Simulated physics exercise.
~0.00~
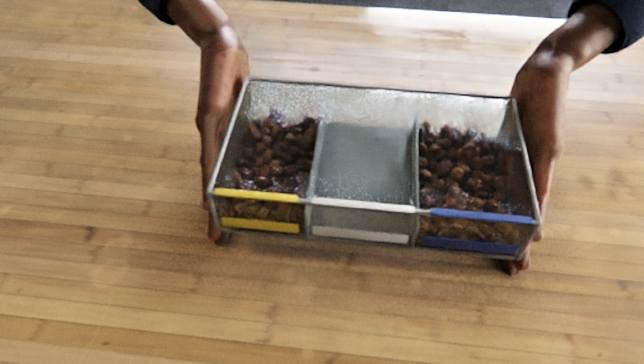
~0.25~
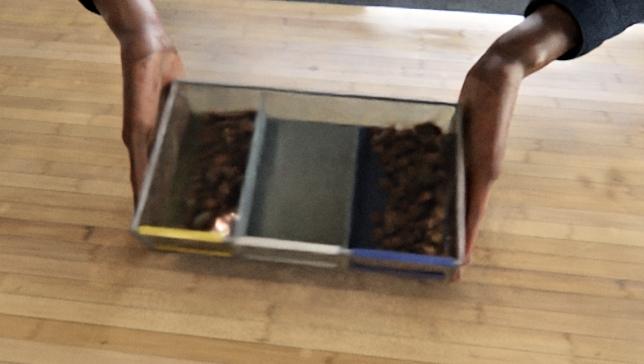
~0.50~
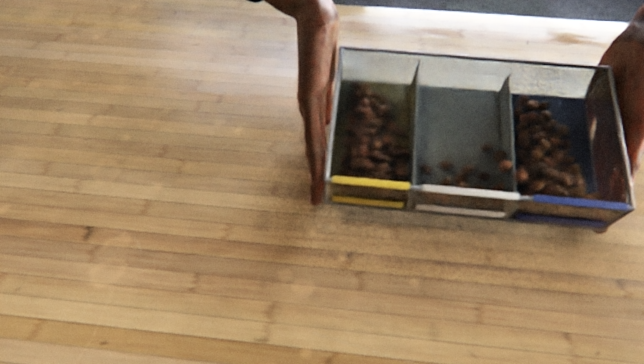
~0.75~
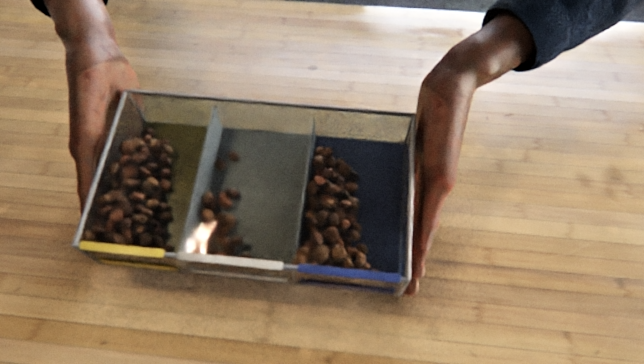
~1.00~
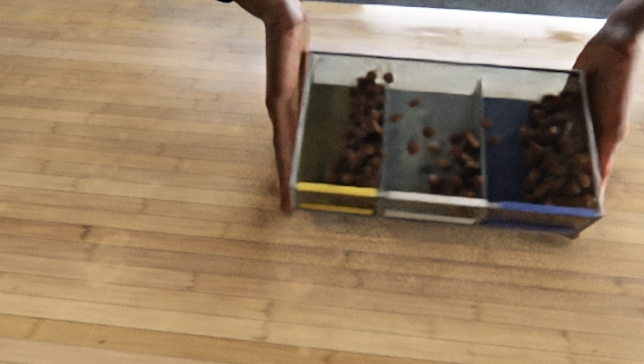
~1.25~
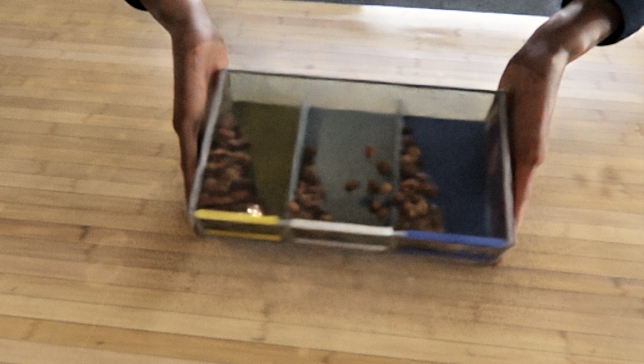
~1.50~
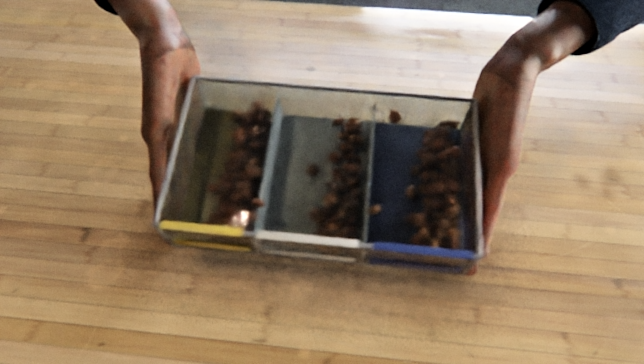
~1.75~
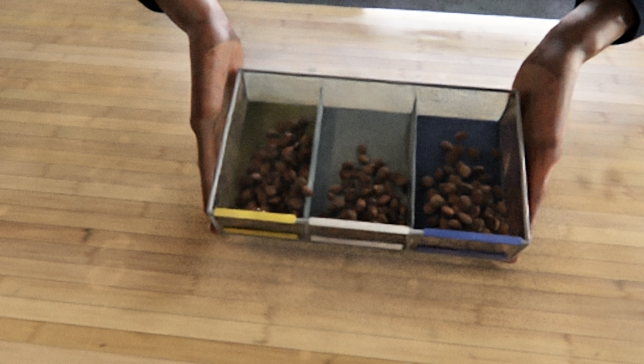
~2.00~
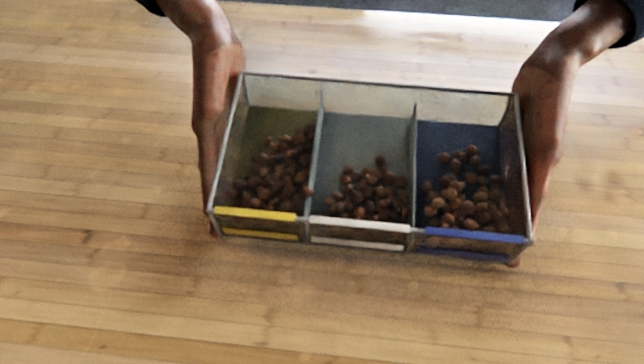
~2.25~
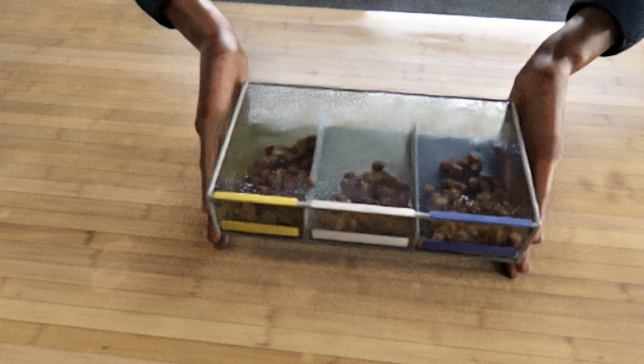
To begin with, two hands hold a clear-lidded box over a wooden table, with brown kibble filling the yellow-marked left and blue-marked right compartments while the white-marked middle one sits empty. The hands tilt the box and shake it left and right in wide swings. Pieces begin to hop over the partitions, and a few land in the middle. As the shaking goes on, more gather there. The swings then stop, and the box is held tilted before coming back level. It ends still in the hands, with kibble in all three compartments, most in the yellow one.
